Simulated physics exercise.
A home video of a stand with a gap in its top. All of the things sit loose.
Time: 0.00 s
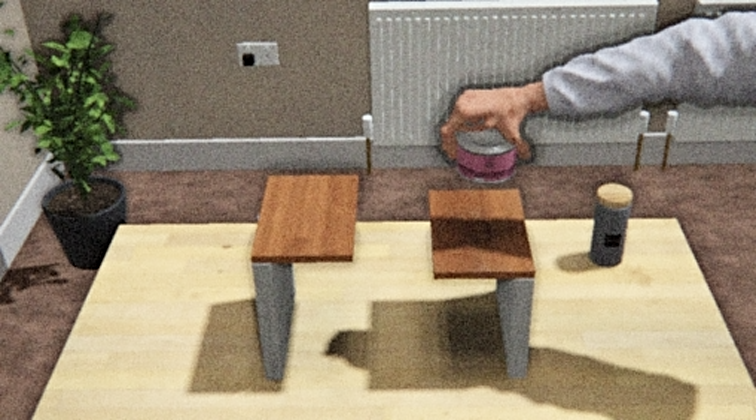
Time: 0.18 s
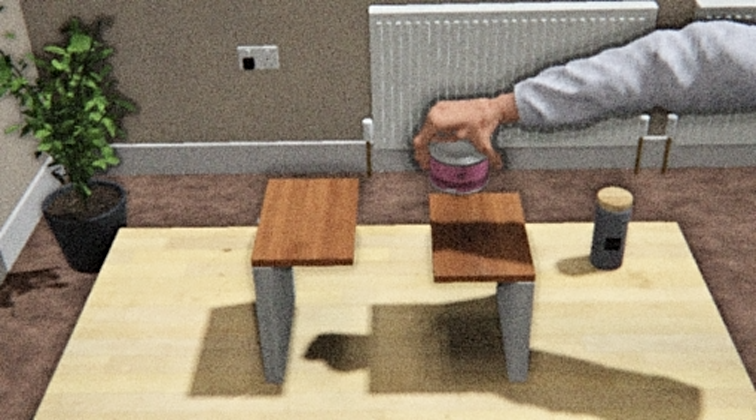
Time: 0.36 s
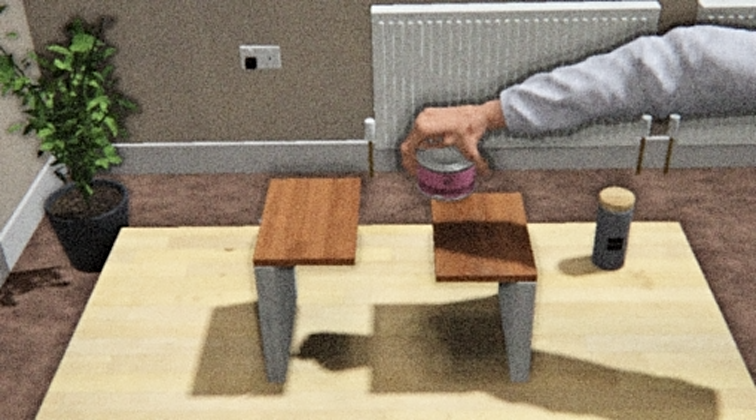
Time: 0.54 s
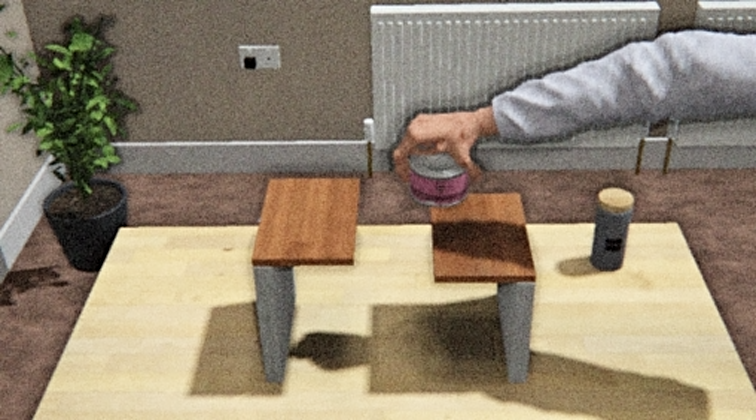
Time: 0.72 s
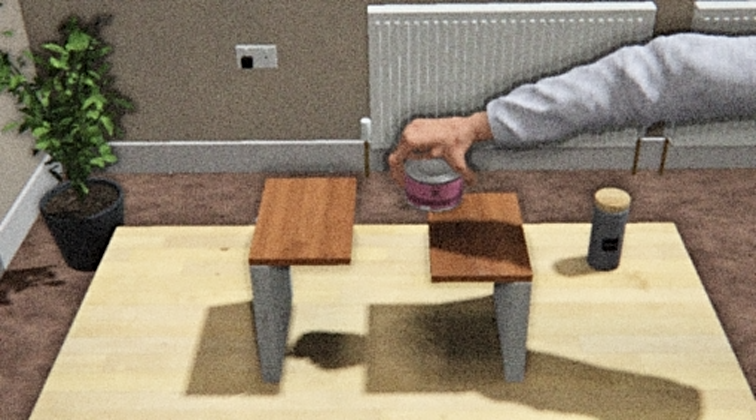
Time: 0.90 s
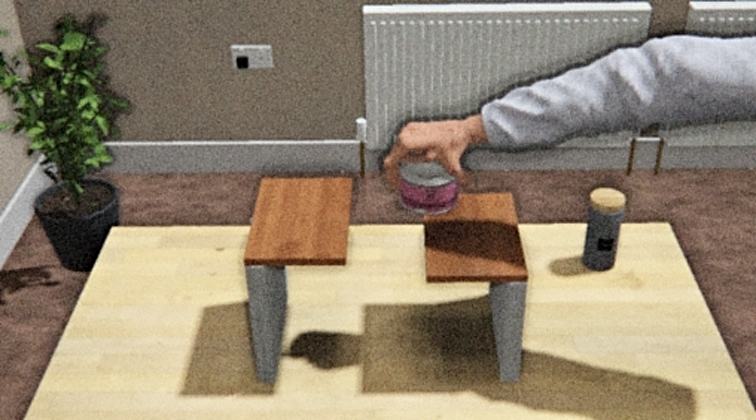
A pink tub gripped from above by a hand moved a short way left and slightly down, slowing until it hovered by the gap between two wooden-topped supports, while a grey jar stood still.
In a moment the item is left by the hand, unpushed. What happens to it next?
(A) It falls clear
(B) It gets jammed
B, it gets jammed.
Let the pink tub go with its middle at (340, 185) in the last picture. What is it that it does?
In that case it gets jammed.
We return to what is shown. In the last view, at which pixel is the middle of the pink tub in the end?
At about (429, 218).
After 1.10 s, pink tub slid a little near (429, 210).
After 1.30 s, pink tub slid about its own width near (429, 218).
At rest (1.9 s), moved from the start, pink tub; grey jar in place. Seen from the same camera at the end, pink tub near (429, 218). The tub stays on top.
